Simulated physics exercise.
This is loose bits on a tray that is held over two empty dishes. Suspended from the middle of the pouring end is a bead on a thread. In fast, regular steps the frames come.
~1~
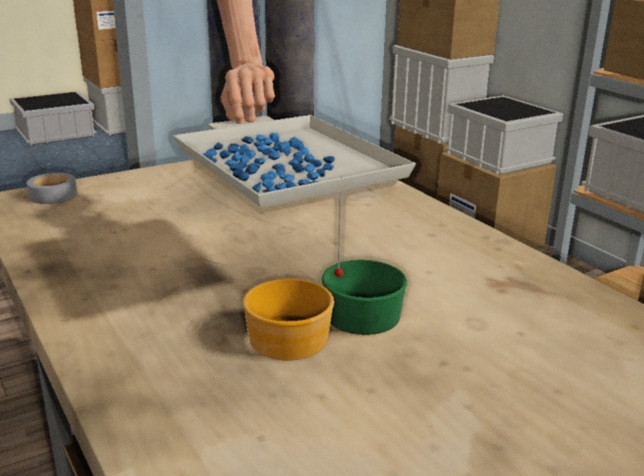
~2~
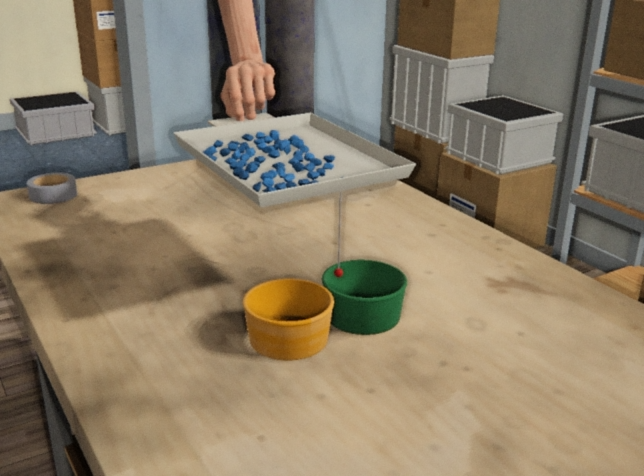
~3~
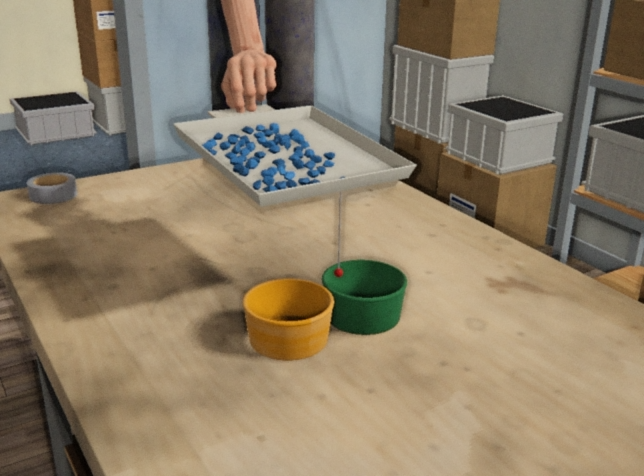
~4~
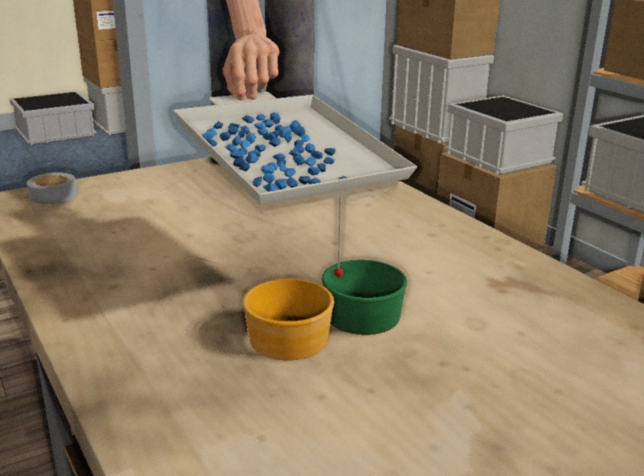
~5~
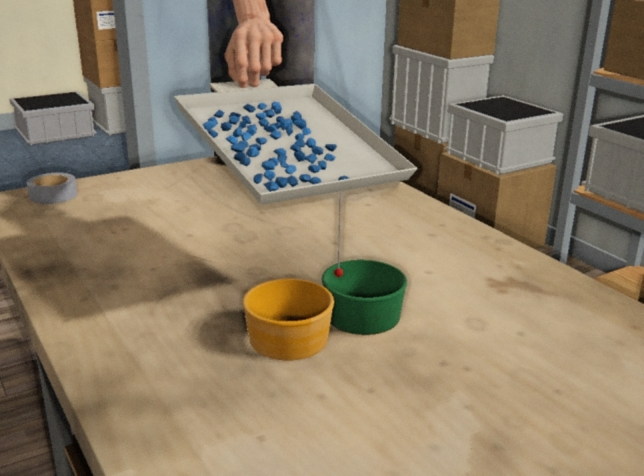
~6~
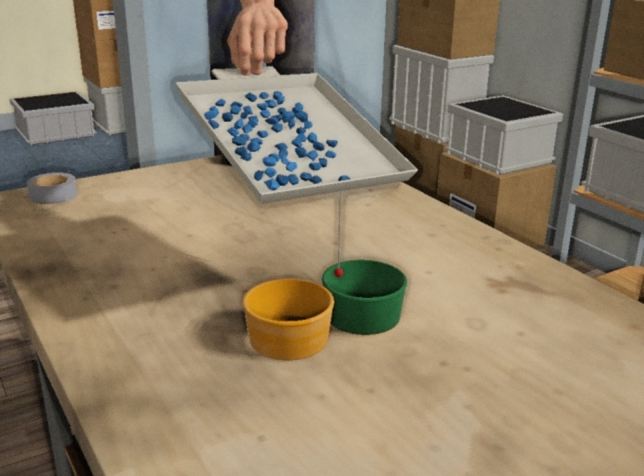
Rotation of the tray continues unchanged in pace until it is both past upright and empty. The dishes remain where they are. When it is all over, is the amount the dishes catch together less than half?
Most of the load will miss the dishes.
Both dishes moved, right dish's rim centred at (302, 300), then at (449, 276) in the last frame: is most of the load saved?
Well, it comes to a lesser portion at first and a greater portion after that.
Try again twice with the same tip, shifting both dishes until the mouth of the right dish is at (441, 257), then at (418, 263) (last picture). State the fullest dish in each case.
In the first try it's the one on the left, and in the second it's the one on the left.
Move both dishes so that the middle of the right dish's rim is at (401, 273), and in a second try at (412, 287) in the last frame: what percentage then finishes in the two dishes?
60, then 90 %.
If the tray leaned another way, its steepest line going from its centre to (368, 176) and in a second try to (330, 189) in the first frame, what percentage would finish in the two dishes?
So it's 30 percent with the first slope and 40 percent with the other.
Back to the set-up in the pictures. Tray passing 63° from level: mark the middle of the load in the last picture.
Somewhere about (338, 179).
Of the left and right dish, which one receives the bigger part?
The one to the right.
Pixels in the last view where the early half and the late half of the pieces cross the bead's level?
At (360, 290) for the first part, then at (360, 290) for the others.
Just after the last frame, tray tipped steeply; the larger part on the tray; about a tenth in the air.
A moment on, tray tipped past a quarter turn; roughly a third on the tray; about a tenth in the right dish; roughly a quarter outside both; roughly a third in the air.
Further on, tray tipped past a quarter turn; just a few in the left dish; roughly a quarter in the right dish; roughly two thirds outside both.
When it is over, tray tipped past a quarter turn; just a few in the left dish; roughly a quarter in the right dish; roughly two thirds outside both.
